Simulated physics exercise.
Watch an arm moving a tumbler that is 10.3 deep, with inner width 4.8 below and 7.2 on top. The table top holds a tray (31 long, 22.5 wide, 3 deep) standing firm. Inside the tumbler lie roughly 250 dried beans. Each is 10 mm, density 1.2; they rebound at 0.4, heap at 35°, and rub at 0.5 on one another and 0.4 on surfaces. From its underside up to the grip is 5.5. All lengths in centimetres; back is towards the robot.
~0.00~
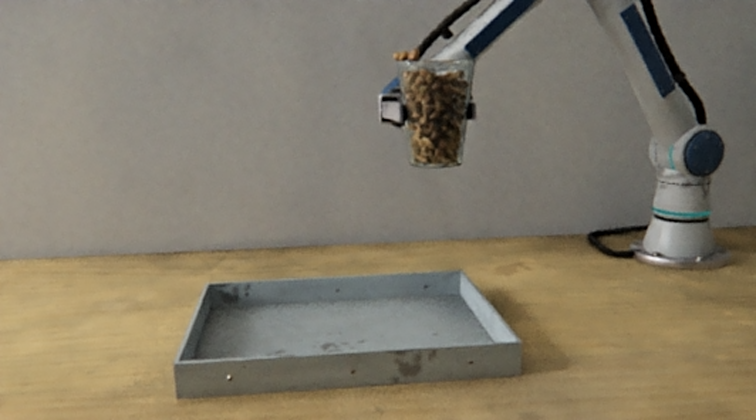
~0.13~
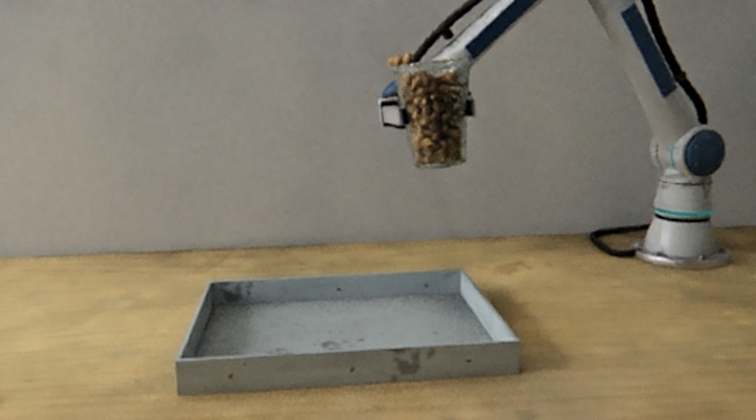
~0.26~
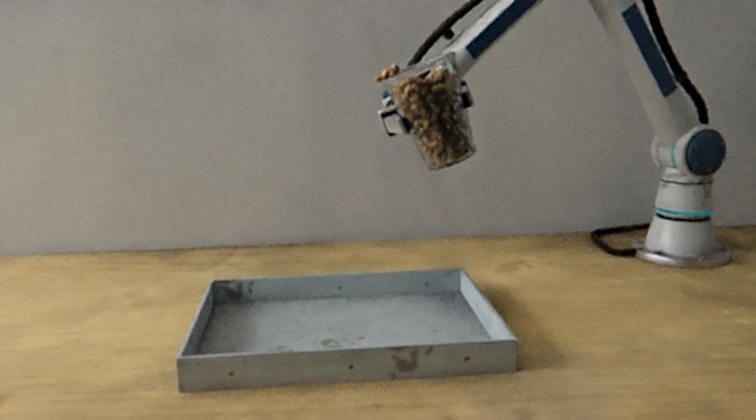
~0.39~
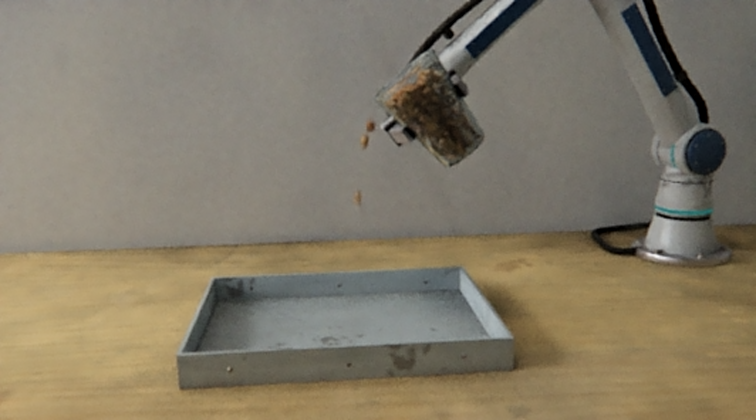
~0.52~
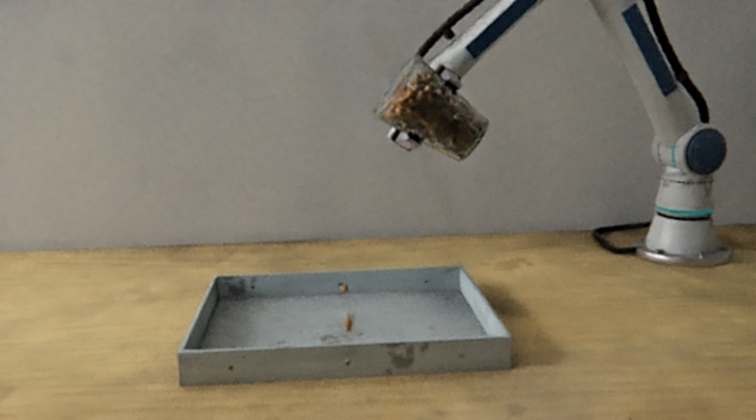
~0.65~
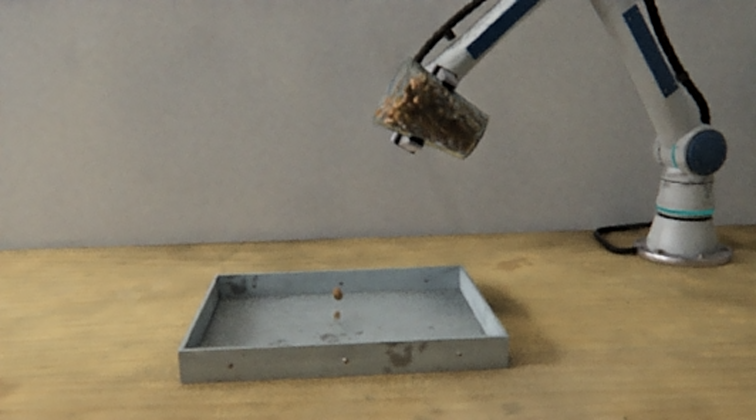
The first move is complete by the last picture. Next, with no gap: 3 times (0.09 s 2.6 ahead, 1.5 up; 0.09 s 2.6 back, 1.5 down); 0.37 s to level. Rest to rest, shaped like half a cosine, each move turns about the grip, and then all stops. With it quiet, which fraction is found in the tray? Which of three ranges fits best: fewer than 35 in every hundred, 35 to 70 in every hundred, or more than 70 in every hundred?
From 35 to 70 in every hundred.
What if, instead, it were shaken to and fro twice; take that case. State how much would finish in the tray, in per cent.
About 40 %.
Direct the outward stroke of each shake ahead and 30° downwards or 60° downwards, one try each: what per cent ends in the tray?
Try one gives about 20 in a hundred, try two about 10 in a hundred.
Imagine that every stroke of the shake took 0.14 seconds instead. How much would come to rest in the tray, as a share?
It would be near 15 per cent.
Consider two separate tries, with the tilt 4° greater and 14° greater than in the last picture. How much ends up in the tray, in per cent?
Roughly 60 per cent on the first try and 75 per cent on the second.
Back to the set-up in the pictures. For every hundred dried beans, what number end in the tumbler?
End share: Around 50 per cent.
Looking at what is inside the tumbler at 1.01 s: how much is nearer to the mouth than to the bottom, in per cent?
Roughly 65 %.
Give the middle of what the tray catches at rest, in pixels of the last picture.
(302, 324).
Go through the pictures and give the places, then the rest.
Tumbler middle at (436, 115), level; upper third of the load around (434, 84), from x 400 to 465, top at y 55; 253 in the tumbler, in the first picture.
Tumbler middle at (436, 115), tilted 6° forward; upper third of the load around (432, 84), from x 395 to 460, top at y 60, in the second picture.
Tumbler middle at (436, 115), tilted 21° forward; upper third of the load around (428, 88), from x 380 to 465, top at y 70; 252 in the tumbler, 1 in flight or on a rim, in the third picture.
Tumbler middle at (435, 114), tilted 39° forward; upper third of the load around (425, 92), from x 360 to 475, top at y 70; 250 in the tumbler, 3 in flight or on a rim, in the fourth picture.
Tumbler middle at (435, 114), tilted 54° forward; upper third of the load around (423, 95), from x 345 to 480, top at y 75; 250 in the tumbler, 3 in the tray, in the fifth picture.
Tumbler middle at (435, 115), tilted 60° forward; upper third of the load around (422, 98), from x 335 to 480, top at y 75; 250 in the tumbler, 3 in the tray, in the sixth picture.
After 1.01 s, tilted 60° forward, highest piece 26 above the table; 154 in the tumbler, 75 in the tray, 24 in flight or on a rim.
After 1.38 s, tilted 29° forward, highest piece 27 above the table; 126 in the tumbler, 121 in the tray, 3 on the table or floor, 3 in flight or on a rim.
After 1.76 s, level, highest piece 26 above the table; 126 in the tumbler, 124 in the tray, 3 on the table or floor.
After 2.81 s, level, highest piece 26 above the table; 126 in the tumbler, 124 in the tray, 3 on the table or floor.
At rest, 126 in the tumbler, 124 in the tray, 3 on the table or floor. That is 49 % in the tray.
